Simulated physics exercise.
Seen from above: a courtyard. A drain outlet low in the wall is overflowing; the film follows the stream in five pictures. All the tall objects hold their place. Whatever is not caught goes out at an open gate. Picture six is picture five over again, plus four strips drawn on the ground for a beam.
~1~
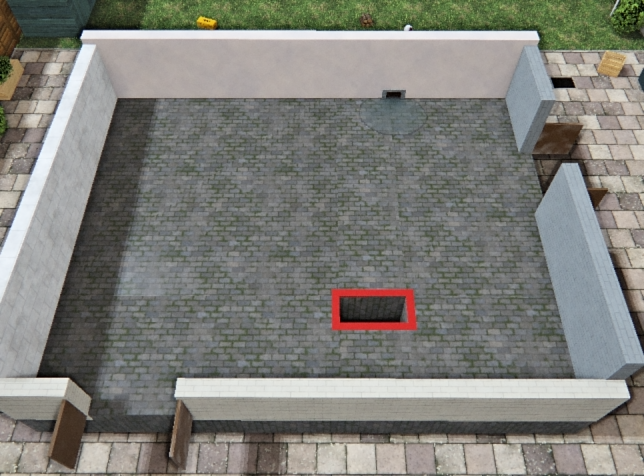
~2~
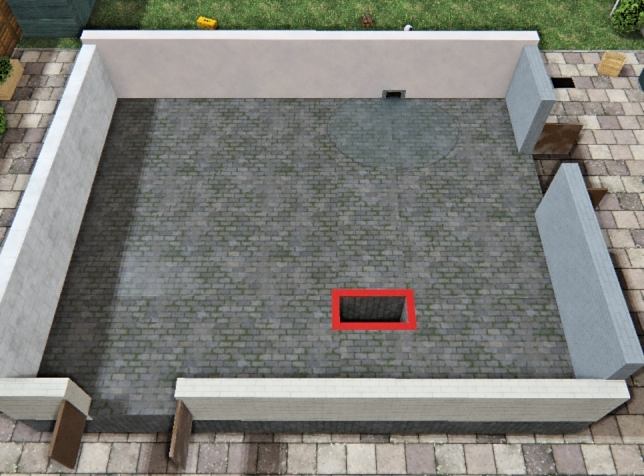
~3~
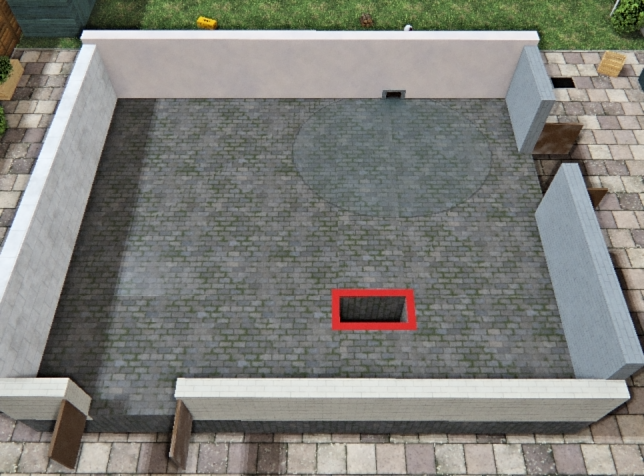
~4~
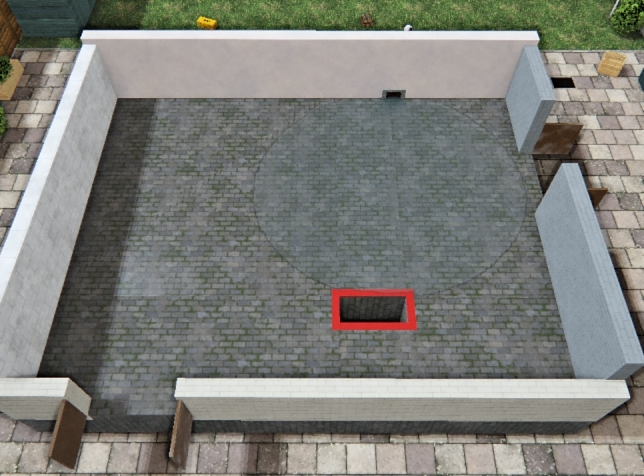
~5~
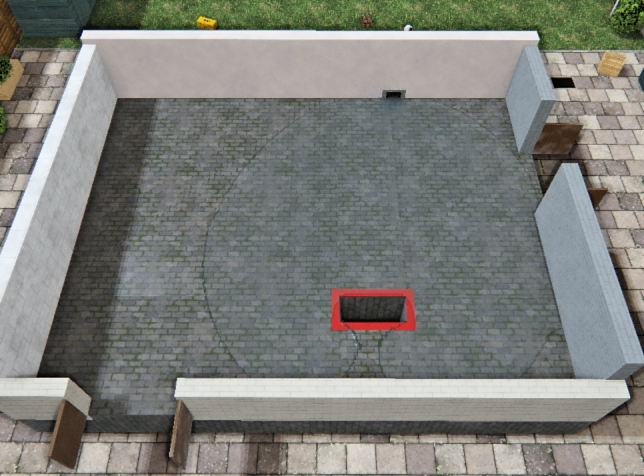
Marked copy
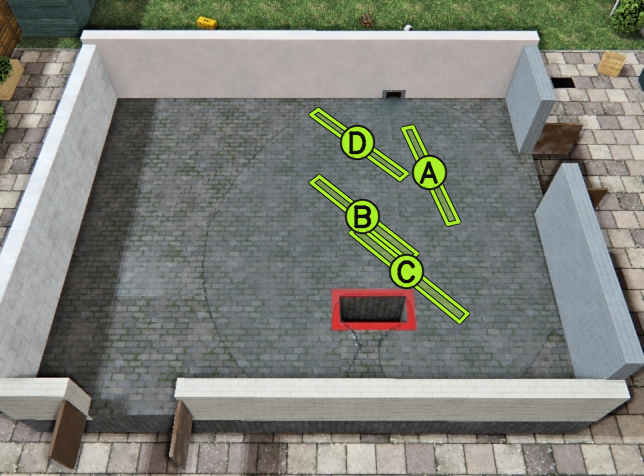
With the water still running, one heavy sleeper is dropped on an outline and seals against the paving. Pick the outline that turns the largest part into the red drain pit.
I would pick place A.
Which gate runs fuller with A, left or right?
The left gate.
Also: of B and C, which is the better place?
Place C.
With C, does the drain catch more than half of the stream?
No.
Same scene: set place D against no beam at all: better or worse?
Place D is worse.
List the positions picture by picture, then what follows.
Outfall at (394, 94); red drain pit at (373, 309); open gate at (141, 398); open gate at (526, 182); 2 % of the ground under water, visible out to (383, 129); red drain pit still dry, in the first frame.
In the second frame, 8 % of the ground under water, visible out to (389, 166); red drain pit still dry.
In the third frame, 17 % of the ground under water, visible out to (344, 205); red drain pit still dry.
In the fourth frame, 32 % of the ground under water, visible out to (384, 291); red drain pit still dry.
In the fifth frame, 51 % of the ground under water, visible out to (263, 349); red drain pit taking water.
In lime, A from (407, 127) to (453, 223); B from (315, 179) to (413, 257); C from (354, 229) to (463, 317); D from (314, 112) to (403, 176).
With A, about 36 % of the stream goes into the red drain pit, about 62 % out by the gates.
With B, about 18 % of the stream goes into the red drain pit, about 81 % out by the gates.
With C, about 25 % of the stream goes into the red drain pit, about 73 % out by the gates.
With D, about 20 % of the stream goes into the red drain pit, about 77 % out by the gates.
